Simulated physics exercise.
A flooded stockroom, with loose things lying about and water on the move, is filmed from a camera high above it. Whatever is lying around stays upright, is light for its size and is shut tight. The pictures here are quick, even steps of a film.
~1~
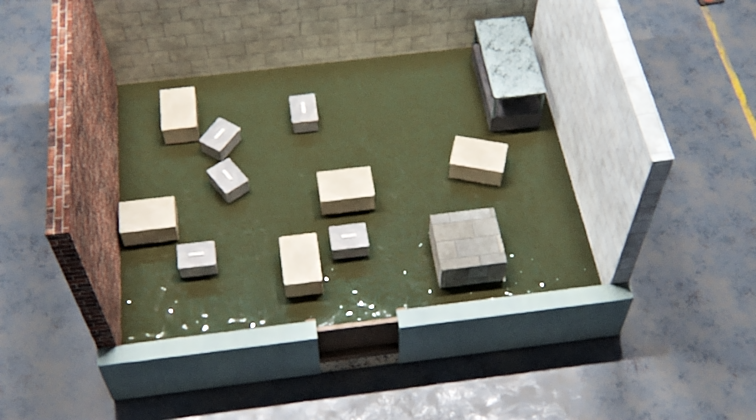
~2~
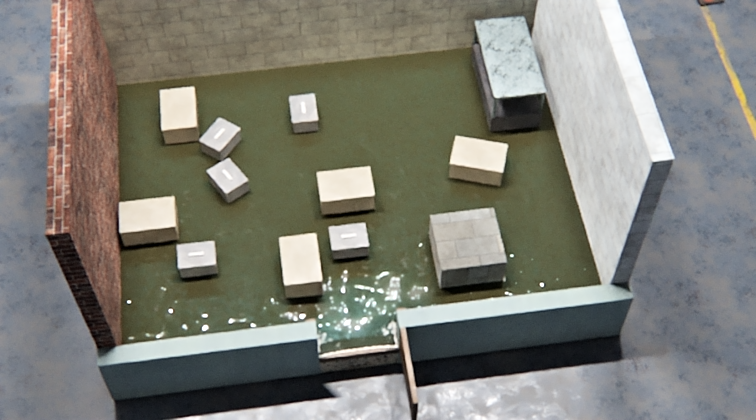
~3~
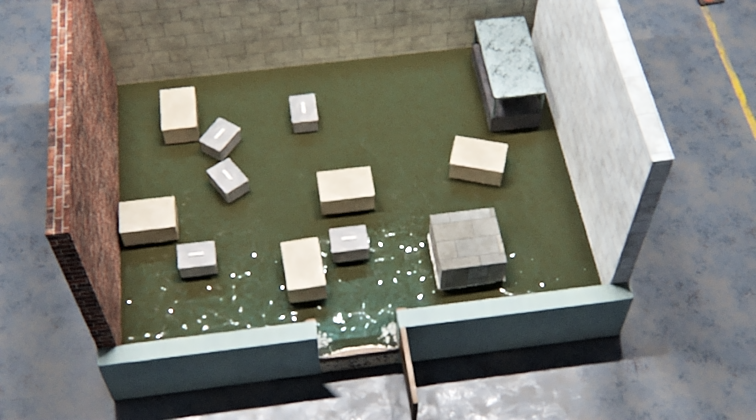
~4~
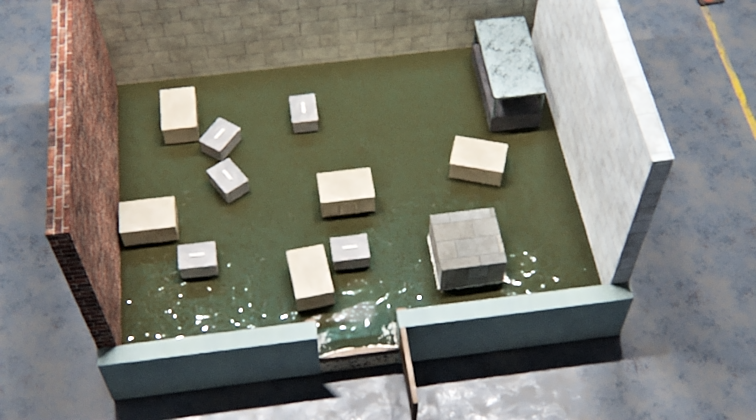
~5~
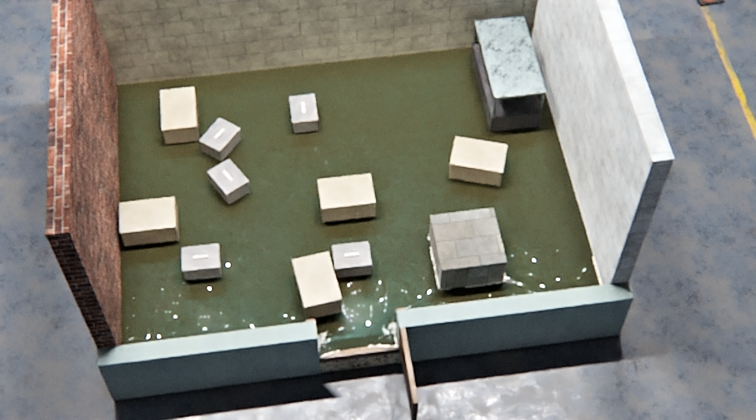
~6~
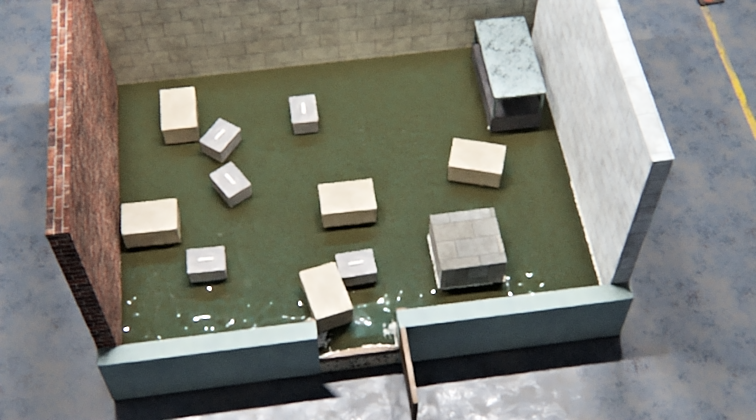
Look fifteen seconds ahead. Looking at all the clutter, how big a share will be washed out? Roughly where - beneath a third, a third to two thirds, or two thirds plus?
Roughly a third to two thirds.
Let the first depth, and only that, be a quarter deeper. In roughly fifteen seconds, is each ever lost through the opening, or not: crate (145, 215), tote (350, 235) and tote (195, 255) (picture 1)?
Item by item: Retained, exits and exits.
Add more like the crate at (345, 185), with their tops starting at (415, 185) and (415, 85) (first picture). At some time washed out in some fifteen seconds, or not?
In the order listed: Flushed away, then held back.
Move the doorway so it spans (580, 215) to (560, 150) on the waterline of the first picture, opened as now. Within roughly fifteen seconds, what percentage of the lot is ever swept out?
30 per cent or so.
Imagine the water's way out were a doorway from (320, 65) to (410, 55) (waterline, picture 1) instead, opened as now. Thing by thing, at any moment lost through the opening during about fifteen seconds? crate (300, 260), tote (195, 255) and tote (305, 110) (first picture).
Taking them as listed: Never leaves, never leaves, exits.
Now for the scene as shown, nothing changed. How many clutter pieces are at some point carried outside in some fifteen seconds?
That comes out at 4.
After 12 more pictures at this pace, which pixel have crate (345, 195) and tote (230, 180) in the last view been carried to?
They should be roughly at (357, 285) and (244, 206).
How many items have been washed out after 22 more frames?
The count is 4.
A moment on, 1 of 10 are out; 9 afloat.
Next, 2 of 10 are out; 8 afloat.
Later, 4 of 10 are out; 6 afloat.
In the end, 4 of 10 are out; 6 afloat.
